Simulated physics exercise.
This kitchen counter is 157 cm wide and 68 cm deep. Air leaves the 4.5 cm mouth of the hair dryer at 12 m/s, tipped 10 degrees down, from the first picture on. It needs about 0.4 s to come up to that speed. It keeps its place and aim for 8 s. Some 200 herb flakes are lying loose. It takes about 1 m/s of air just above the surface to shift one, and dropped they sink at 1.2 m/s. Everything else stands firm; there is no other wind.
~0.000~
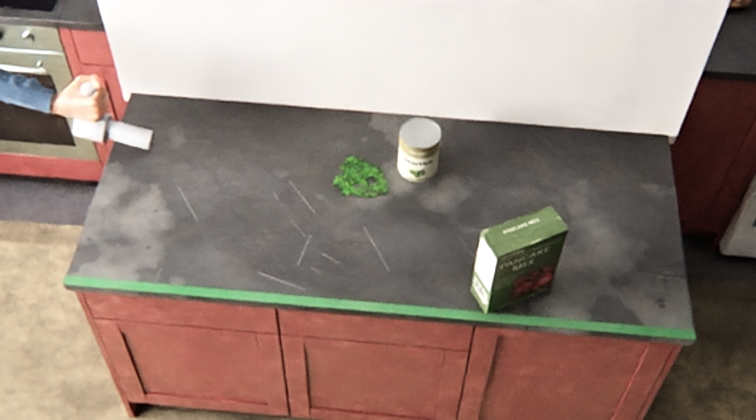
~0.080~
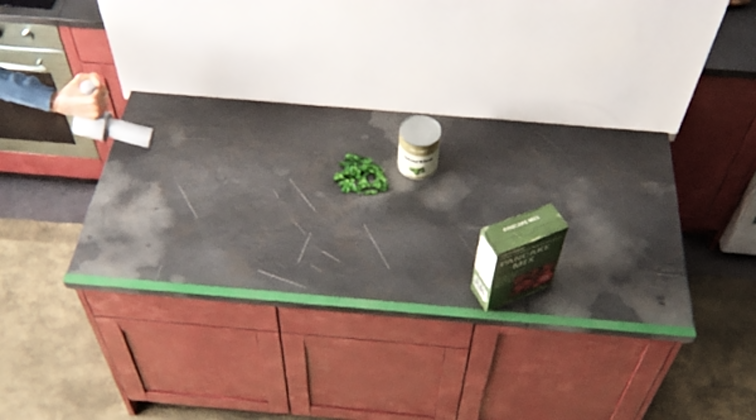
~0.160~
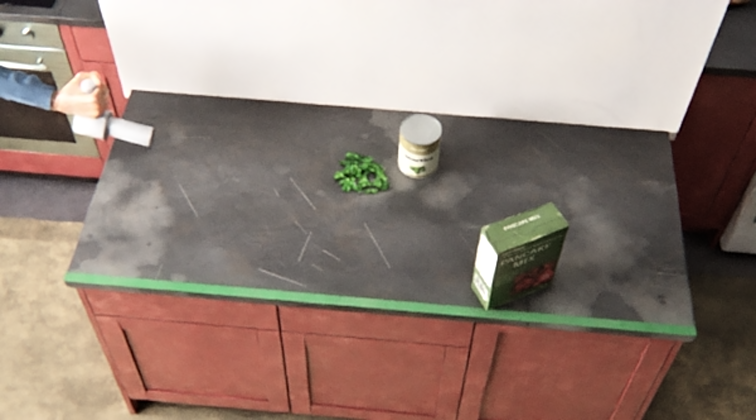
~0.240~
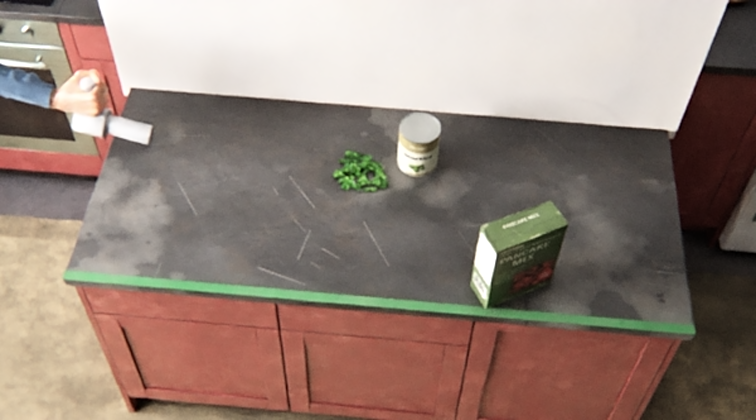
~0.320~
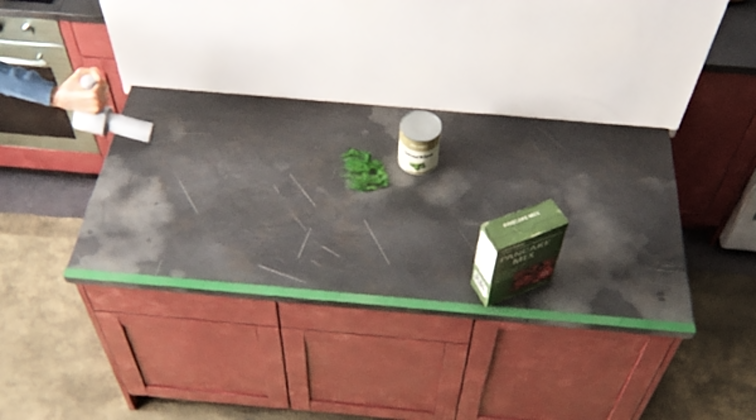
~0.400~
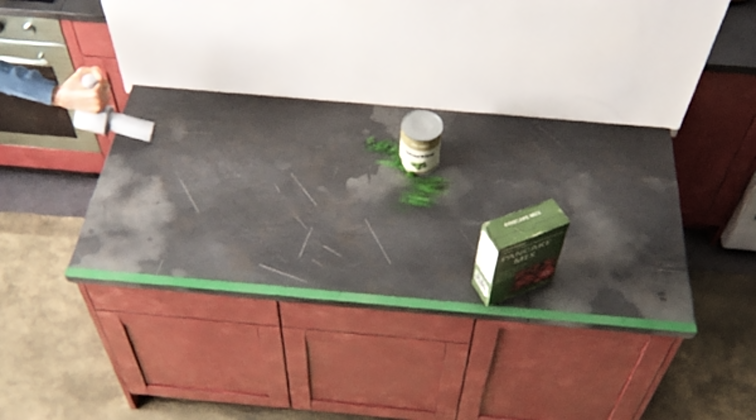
A hand holds a hair dryer still while green herb flakes scatter right past a tin.
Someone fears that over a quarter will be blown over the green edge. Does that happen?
As for a quarter going over the green edge: No.
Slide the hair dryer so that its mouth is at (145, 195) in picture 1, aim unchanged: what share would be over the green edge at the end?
Then about 0 %.
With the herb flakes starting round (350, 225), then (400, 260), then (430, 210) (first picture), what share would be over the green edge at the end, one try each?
In that order: 15 %, 40 %, 0 %.
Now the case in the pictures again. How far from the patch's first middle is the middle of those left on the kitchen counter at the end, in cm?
Roughly 75 cm.
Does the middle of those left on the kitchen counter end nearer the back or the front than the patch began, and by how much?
Towards the back, some 20 cm.
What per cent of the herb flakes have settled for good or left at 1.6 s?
Some 40 per cent.
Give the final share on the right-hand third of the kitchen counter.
Near 30 %.
After 1.6 s, 64 % are on the move or not yet settled, 0 % are over the green edge; the middle of those still in play is near (570, 120).
After 2.6 s, 53 % are on the move or not yet settled, 0 % are over the green edge; the middle of those still in play is near (584, 123).
After 4.4 s, 40 % are on the move or not yet settled, 0 % are over the green edge; the middle of those still in play is near (588, 129).
After 8.0 s, at the end, 0 % are over the green edge; the middle of those still in play is near (612, 131).
